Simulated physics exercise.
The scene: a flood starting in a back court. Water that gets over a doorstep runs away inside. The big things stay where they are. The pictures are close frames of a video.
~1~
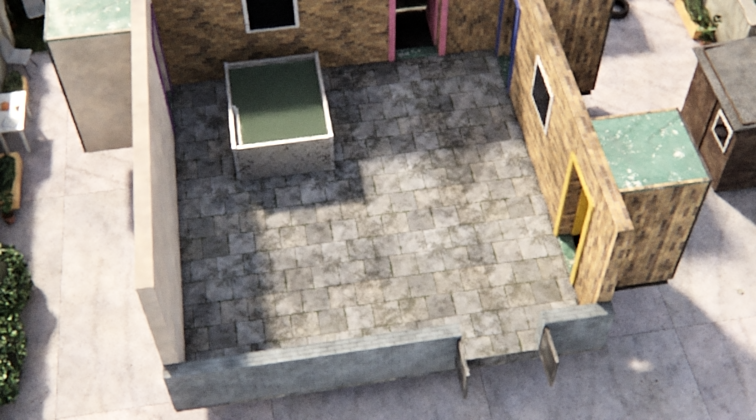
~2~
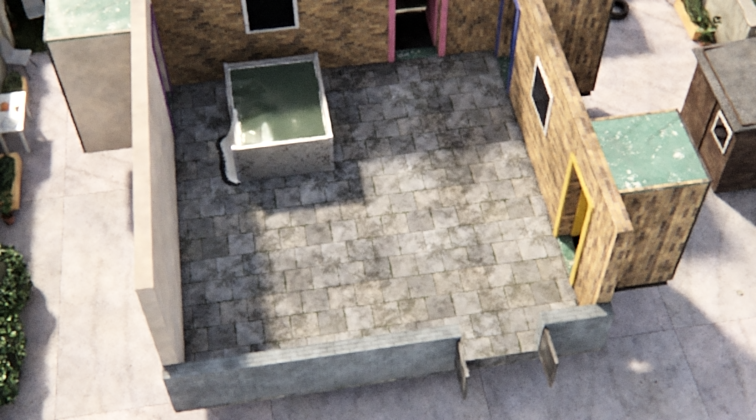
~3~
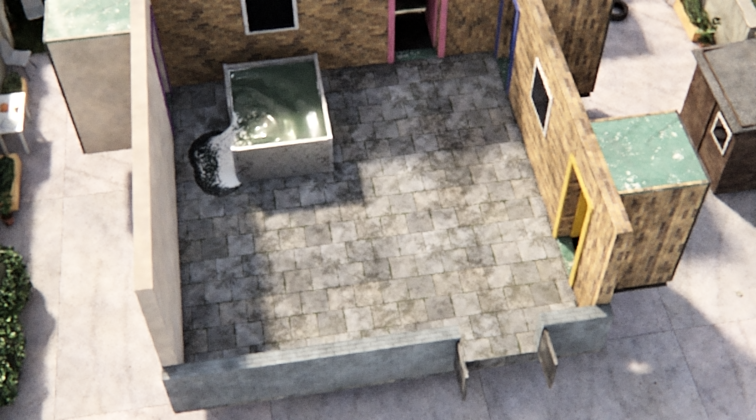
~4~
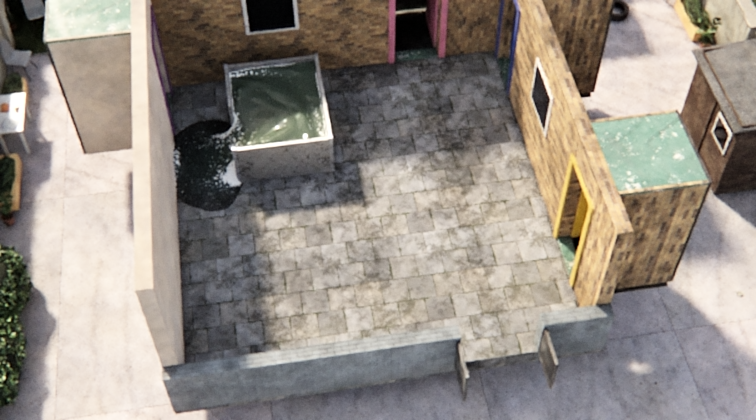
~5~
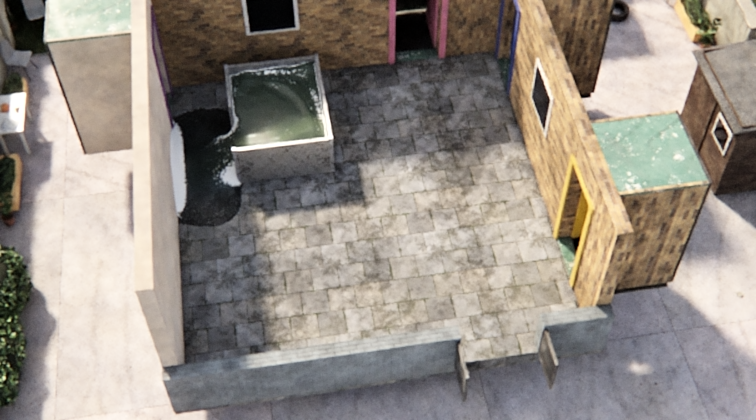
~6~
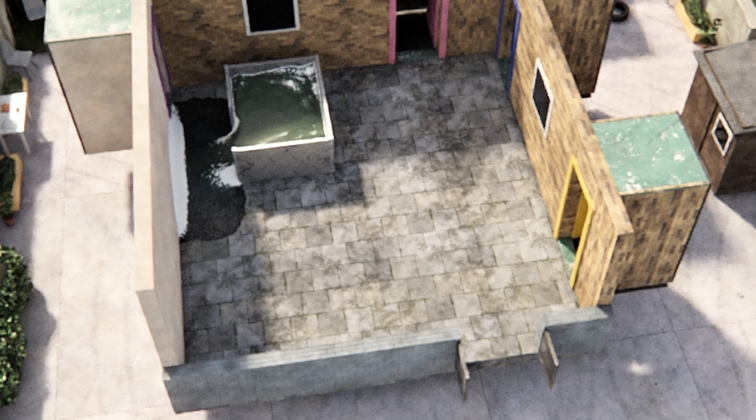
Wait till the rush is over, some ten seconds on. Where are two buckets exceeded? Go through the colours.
The purple door lets in a lot; the yellow door lets in a lot; the pink door admits no more than that; the blue door lets in a lot.
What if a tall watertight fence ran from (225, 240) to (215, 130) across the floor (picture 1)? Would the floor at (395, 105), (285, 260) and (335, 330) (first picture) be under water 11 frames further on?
In turn: Not flooded, flooded, flooded.
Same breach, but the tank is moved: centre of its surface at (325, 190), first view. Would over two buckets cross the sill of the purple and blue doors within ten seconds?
One by one: Purple stays under; blue passes that mark.
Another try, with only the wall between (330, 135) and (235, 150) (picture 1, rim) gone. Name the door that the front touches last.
I say the pink one.
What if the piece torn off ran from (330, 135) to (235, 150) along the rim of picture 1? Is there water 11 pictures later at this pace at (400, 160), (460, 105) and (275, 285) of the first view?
One after the other: Dry, dry, wet.
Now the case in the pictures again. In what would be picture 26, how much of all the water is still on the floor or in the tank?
I make it 98 per cent.
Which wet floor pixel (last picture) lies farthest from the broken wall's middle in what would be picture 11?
Roughly at (185, 348).
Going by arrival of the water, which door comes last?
It is the yellow one.
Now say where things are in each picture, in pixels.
The first frame shows the water tank at (277, 102) is whole and still.
In the second frame, water pours out at (237, 148) and has run to (237, 184).
In the third frame, the front is at (197, 145), out from the gap at (237, 150).
In the fourth frame, the front is at (177, 195), out from the gap at (238, 151).
In the fifth frame, water pours out at (238, 151) and has run to (179, 219).
In the sixth frame, the front is at (180, 238), out from the gap at (238, 151).
A moment on, water covers 15 % of the floor; the purple door under two buckets in, the yellow door not reached, the pink door not reached, the blue door not reached.
Next, water covers 25 % of the floor; the purple door under two buckets in, the yellow door not reached, the pink door not reached, the blue door not reached.
Then, water covers 45 % of the floor; the purple door over two buckets in, the yellow door not reached, the pink door wet at the sill, nothing in, the blue door not reached.
Later, water covers 75 % of the floor; the purple door over two buckets in, the yellow door under two buckets in, the pink door wet at the sill, nothing in, the blue door far over two buckets in.
In the end, water covers 90 % of the floor; the purple door over two buckets in, the yellow door far over two buckets in, the pink door wet at the sill, nothing in, the blue door far over two buckets in.
